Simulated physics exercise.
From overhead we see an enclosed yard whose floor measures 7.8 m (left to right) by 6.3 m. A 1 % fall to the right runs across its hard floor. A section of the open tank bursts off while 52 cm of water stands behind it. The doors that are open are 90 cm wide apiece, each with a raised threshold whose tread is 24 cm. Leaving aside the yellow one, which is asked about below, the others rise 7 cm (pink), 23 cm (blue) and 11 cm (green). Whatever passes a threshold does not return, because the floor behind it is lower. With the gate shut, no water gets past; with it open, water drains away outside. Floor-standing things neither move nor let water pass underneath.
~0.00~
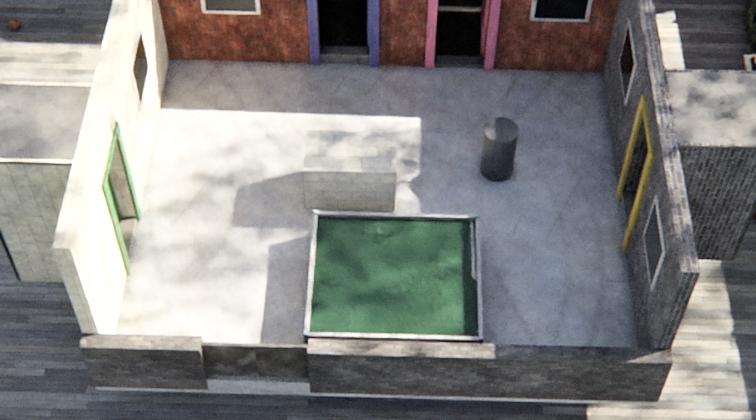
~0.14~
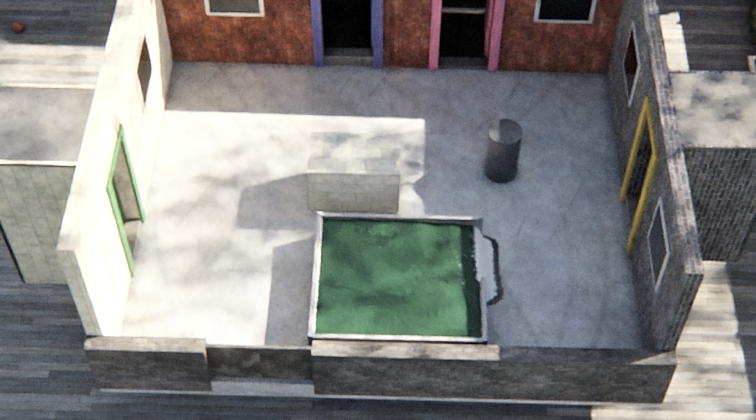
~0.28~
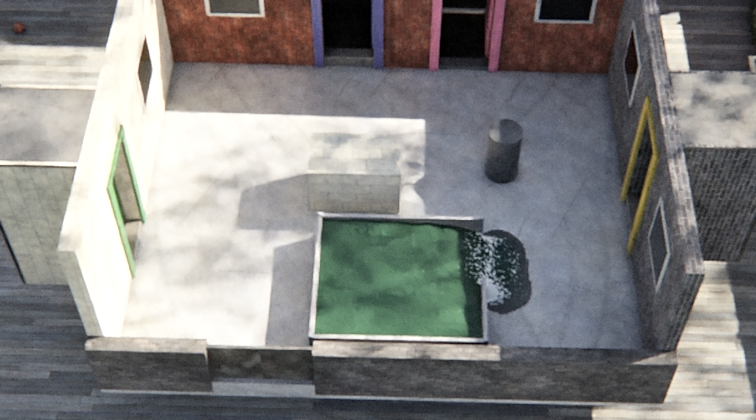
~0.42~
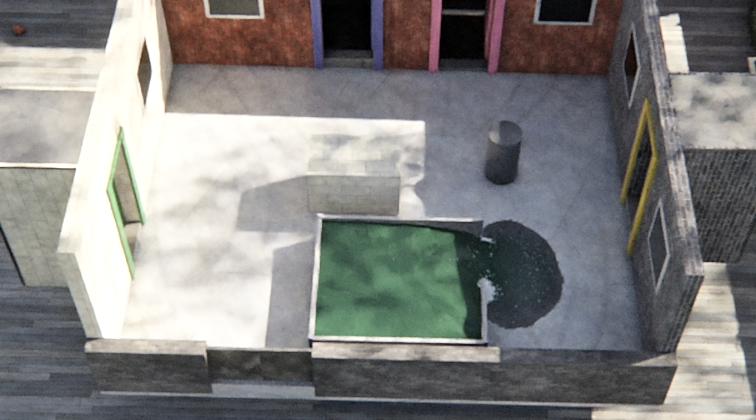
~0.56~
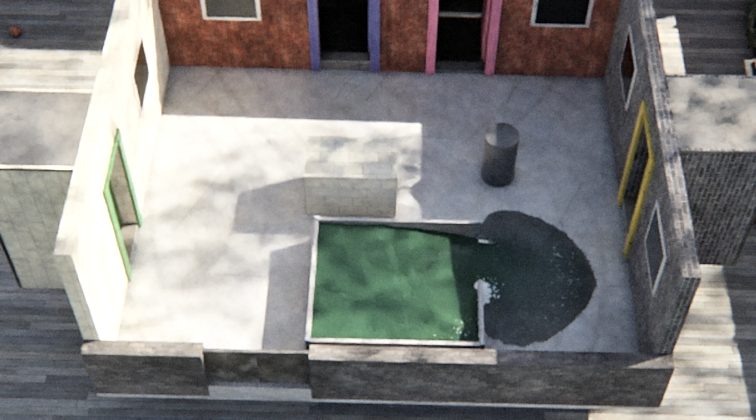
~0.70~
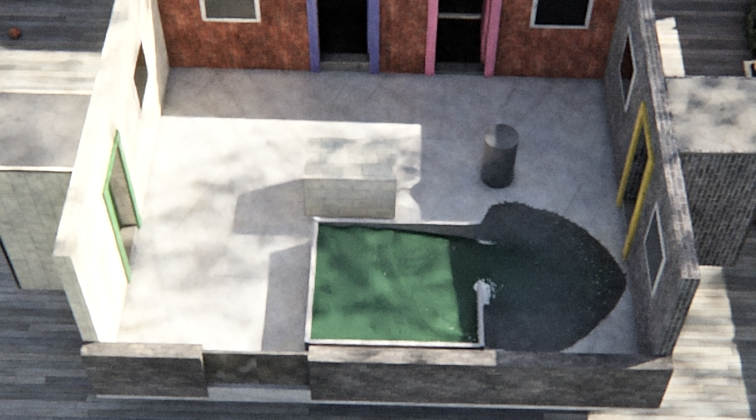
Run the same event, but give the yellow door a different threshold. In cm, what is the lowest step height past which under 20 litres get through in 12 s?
Close to 22 cm is just enough.
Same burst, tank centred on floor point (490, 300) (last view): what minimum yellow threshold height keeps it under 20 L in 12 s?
Roughly 28 centimetres.
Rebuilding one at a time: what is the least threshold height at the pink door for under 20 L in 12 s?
The pink door needs around 5.5 cm.
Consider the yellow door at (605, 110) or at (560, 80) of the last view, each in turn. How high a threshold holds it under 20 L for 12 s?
About 15 cm, then about 18 cm.
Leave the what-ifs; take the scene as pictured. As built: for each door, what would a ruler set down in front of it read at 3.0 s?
In cm - yellow: 24, pink: 0, blue: 0, green: 0.
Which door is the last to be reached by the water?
That would be the green door.
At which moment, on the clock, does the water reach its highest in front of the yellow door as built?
I'd guess close to 2.2 seconds.
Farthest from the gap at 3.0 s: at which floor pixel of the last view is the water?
The farthest wet point sits near (602, 85).
After 1.4 s water covers 15 % of the floor, deepest (31 cm) near (488, 261); 24 cm at the yellow door, 0 litres in over its 24 cm threshold.
After 3.0 s water covers 30 % of the floor, deepest (32 cm) near (641, 386); 24 cm at the yellow door, 7 litres in over its 24 cm threshold.
After 12.0 s water covers 90 % of the floor, deepest (14 cm) near (604, 100); 11 cm at the yellow door, 9 litres in over its 24 cm threshold.
At the yellow door as built, the water arrived by 1.0 s and peaked near 28 cm at 2.2 s.
With a threshold of 18 cm, 55 litres would have come in within the 12 s; with 24.5 cm, 7 litres. So under 20 litres takes about 22 cm.
